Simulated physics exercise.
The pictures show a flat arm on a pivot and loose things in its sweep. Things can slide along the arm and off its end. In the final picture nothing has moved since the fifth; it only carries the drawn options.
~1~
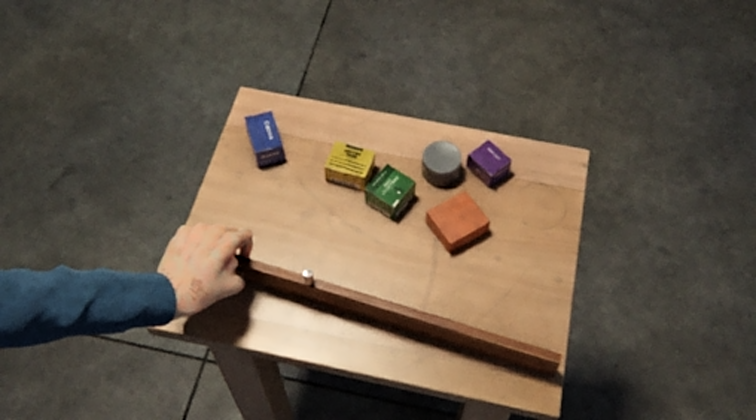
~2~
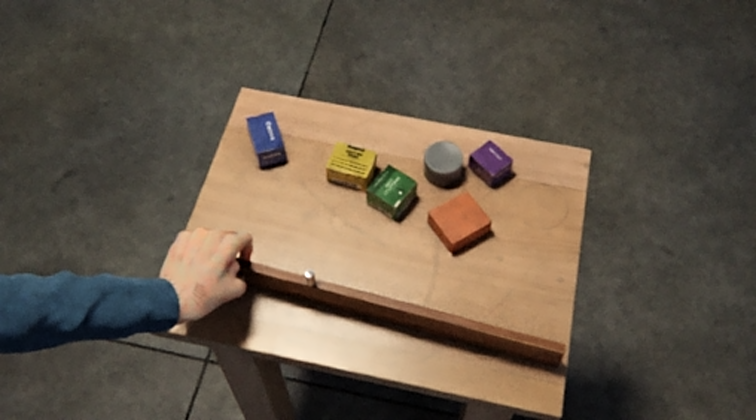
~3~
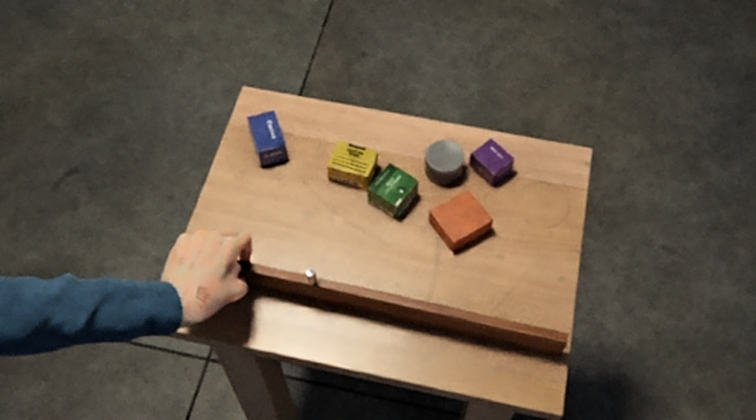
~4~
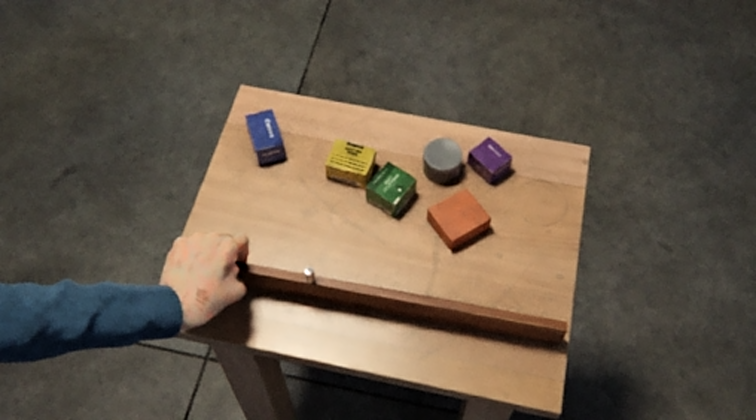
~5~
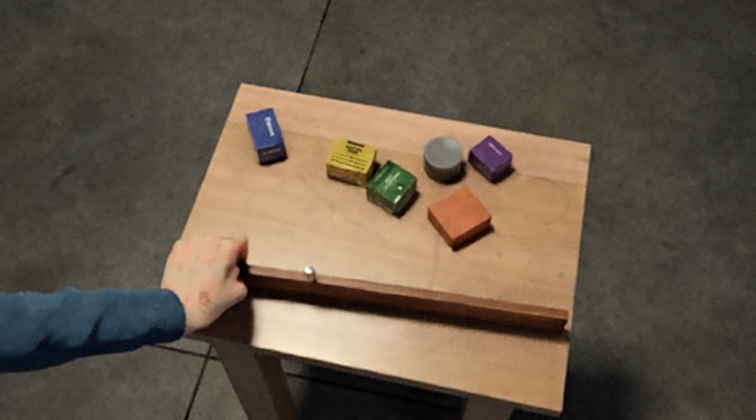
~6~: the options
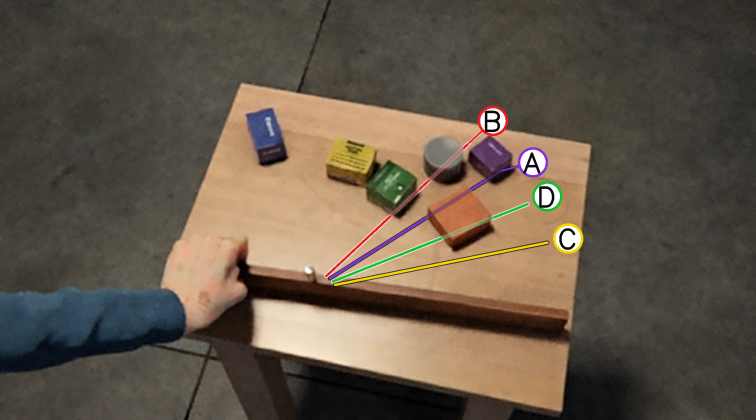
A hand in a blue sleeve grips the left end of a long brown wooden arm on a pale wooden table, seen from above over a grey floor. Blue, yellow, green, grey, purple and orange objects sit beyond it, from left to right. The arm's right end swings slowly away from the near edge toward the objects, which stay in place, while the view shifts very slightly.
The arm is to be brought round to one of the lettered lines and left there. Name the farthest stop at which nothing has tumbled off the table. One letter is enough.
At B, and not beyond.
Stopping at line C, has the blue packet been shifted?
No.
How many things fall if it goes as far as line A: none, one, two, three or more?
In all, none.
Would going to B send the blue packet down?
No.
On the marked copy, A at (419, 223); B at (401, 207); C at (443, 263); D at (432, 242).
Taking B. A third of the way, arm (441, 253); purple box (490, 159); blue packet (266, 136).
Two thirds of the way, arm (422, 217); grey jar (435, 151); orange block (441, 191).
When it is over, arm (401, 195); purple box (458, 126); grey jar (411, 124); nothing has fallen.
As for the rest, A is safe but short; C is safe but short; D is safe but short.
